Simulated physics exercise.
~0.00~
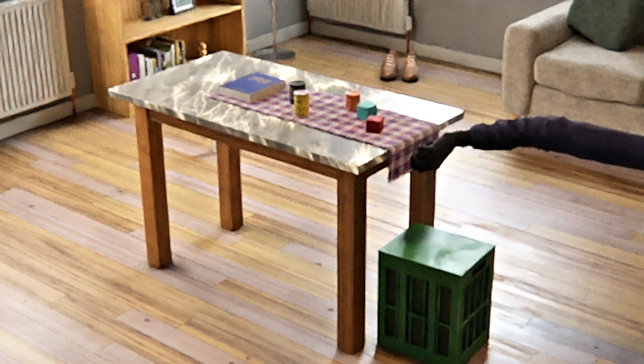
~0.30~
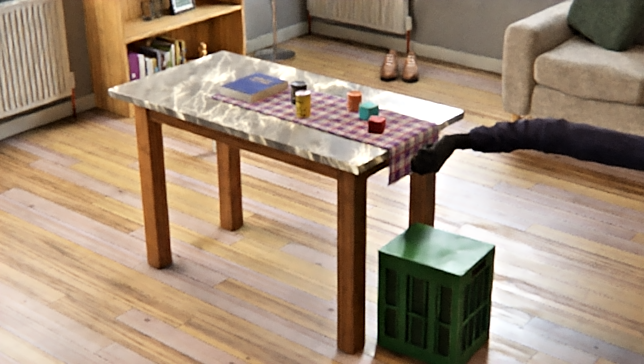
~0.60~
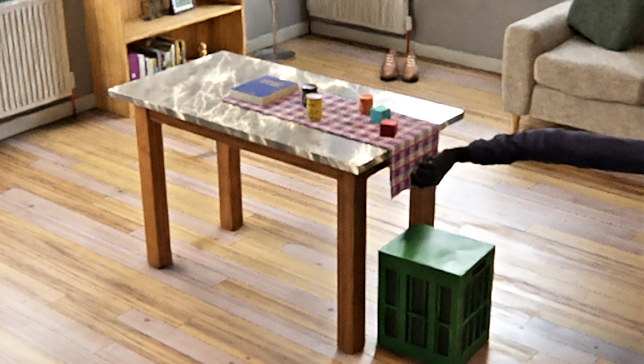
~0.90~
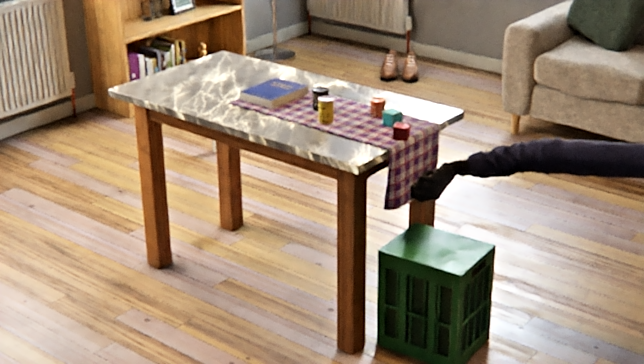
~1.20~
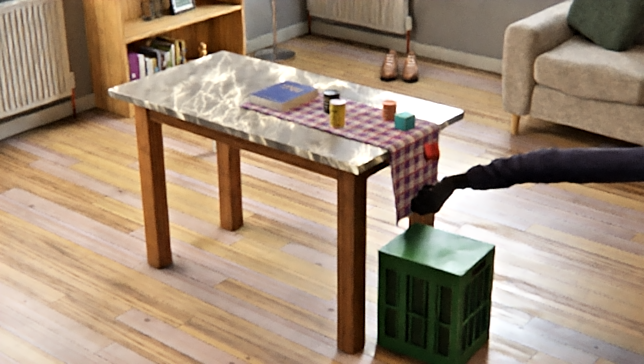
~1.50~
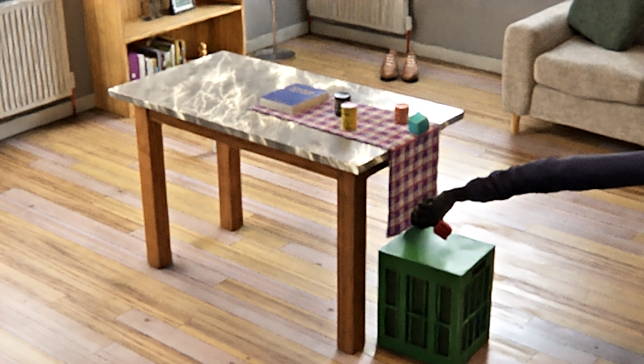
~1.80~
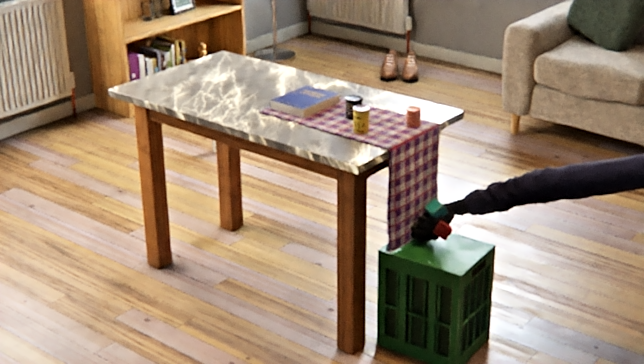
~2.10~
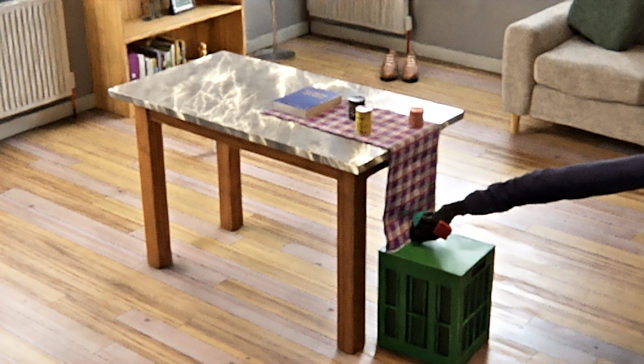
The footage shows a dark-sleeved hand pulling a purple checked scarf down over a table's end, carrying small items along. The red cube, then the turquoise cube, drops off toward the green crate, while the orange pot, yellow can and others remain on the table, the hem at the crate.
